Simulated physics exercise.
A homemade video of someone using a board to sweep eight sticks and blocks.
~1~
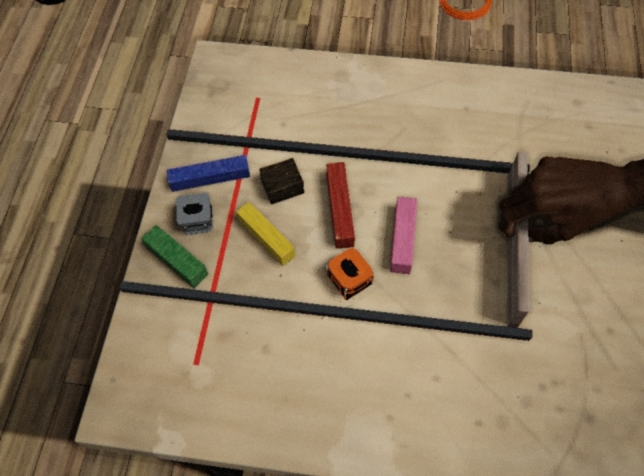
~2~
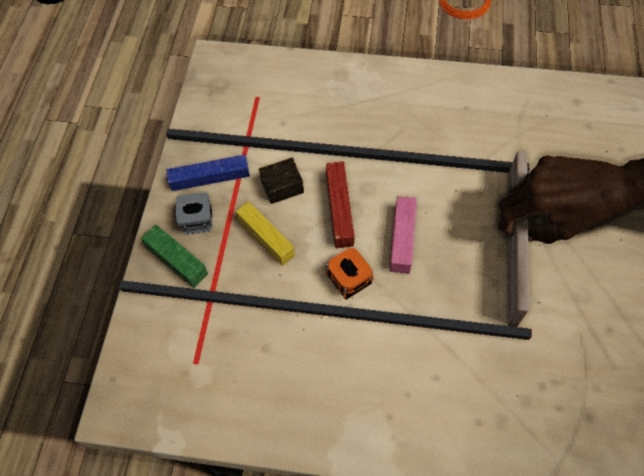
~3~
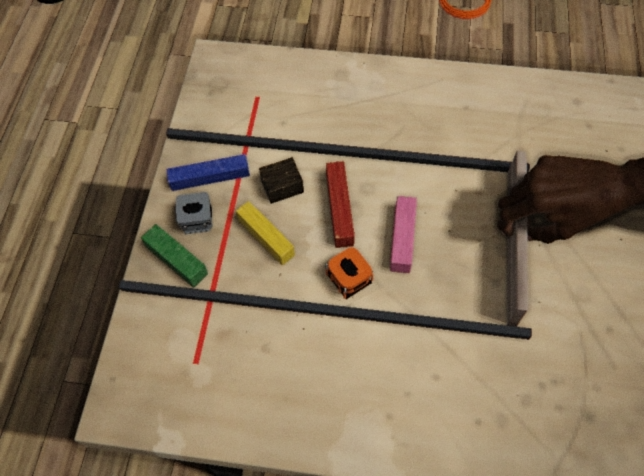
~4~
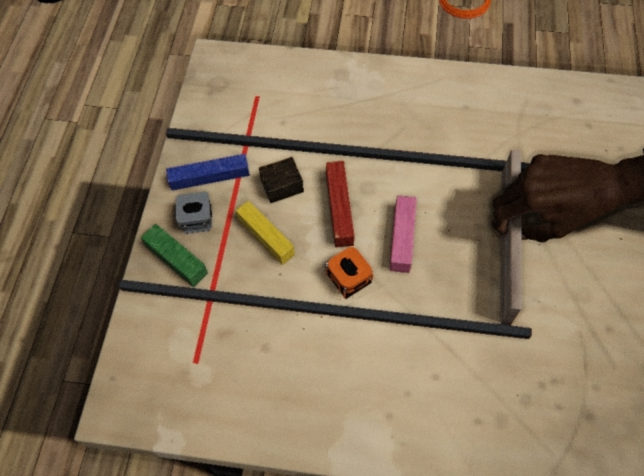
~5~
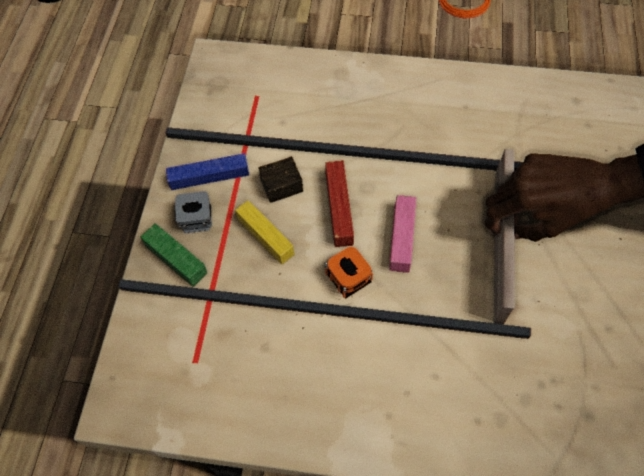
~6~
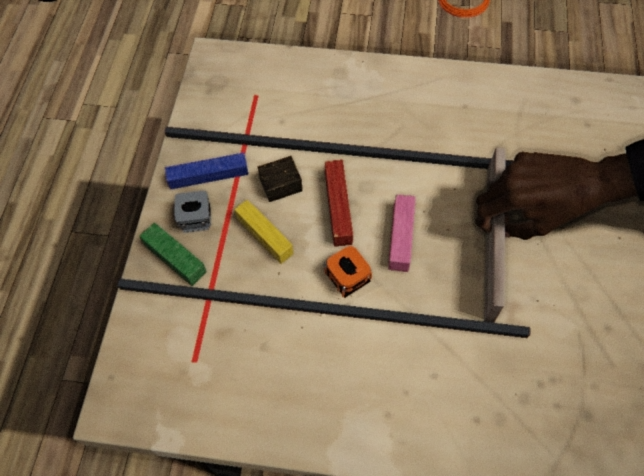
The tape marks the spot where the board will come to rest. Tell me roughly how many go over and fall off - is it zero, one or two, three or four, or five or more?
It sends over the edge a lone piece or a pair.
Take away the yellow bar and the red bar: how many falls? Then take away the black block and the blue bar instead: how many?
First 0, then 0.
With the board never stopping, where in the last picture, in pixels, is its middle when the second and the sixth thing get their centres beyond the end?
At (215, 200) for the second, at (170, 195) for the sixth.
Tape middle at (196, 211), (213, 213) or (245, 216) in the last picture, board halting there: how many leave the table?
Result per try: 4; 2; 0.
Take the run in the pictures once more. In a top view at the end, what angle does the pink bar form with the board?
Roughly 0°.
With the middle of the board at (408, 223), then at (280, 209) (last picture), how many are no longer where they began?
Note: First position 1; second position 7.
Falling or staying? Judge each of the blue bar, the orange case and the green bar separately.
Once everything settles, the blue bar drops away, the orange case is still on top and the green bar is still on top.
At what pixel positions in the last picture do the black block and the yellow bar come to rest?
First: About (184, 160); second: About (177, 224).
Early on, none off yet; green bar at rest near (173, 254); grey case at rest near (194, 212); blue bar at rest near (207, 171).
A while later, none off yet; green bar at rest near (173, 254); grey case travelled a little near (176, 212); blue bar travelled a little near (164, 168).
Finally, the number that fall off is one or two; lost, blue bar.
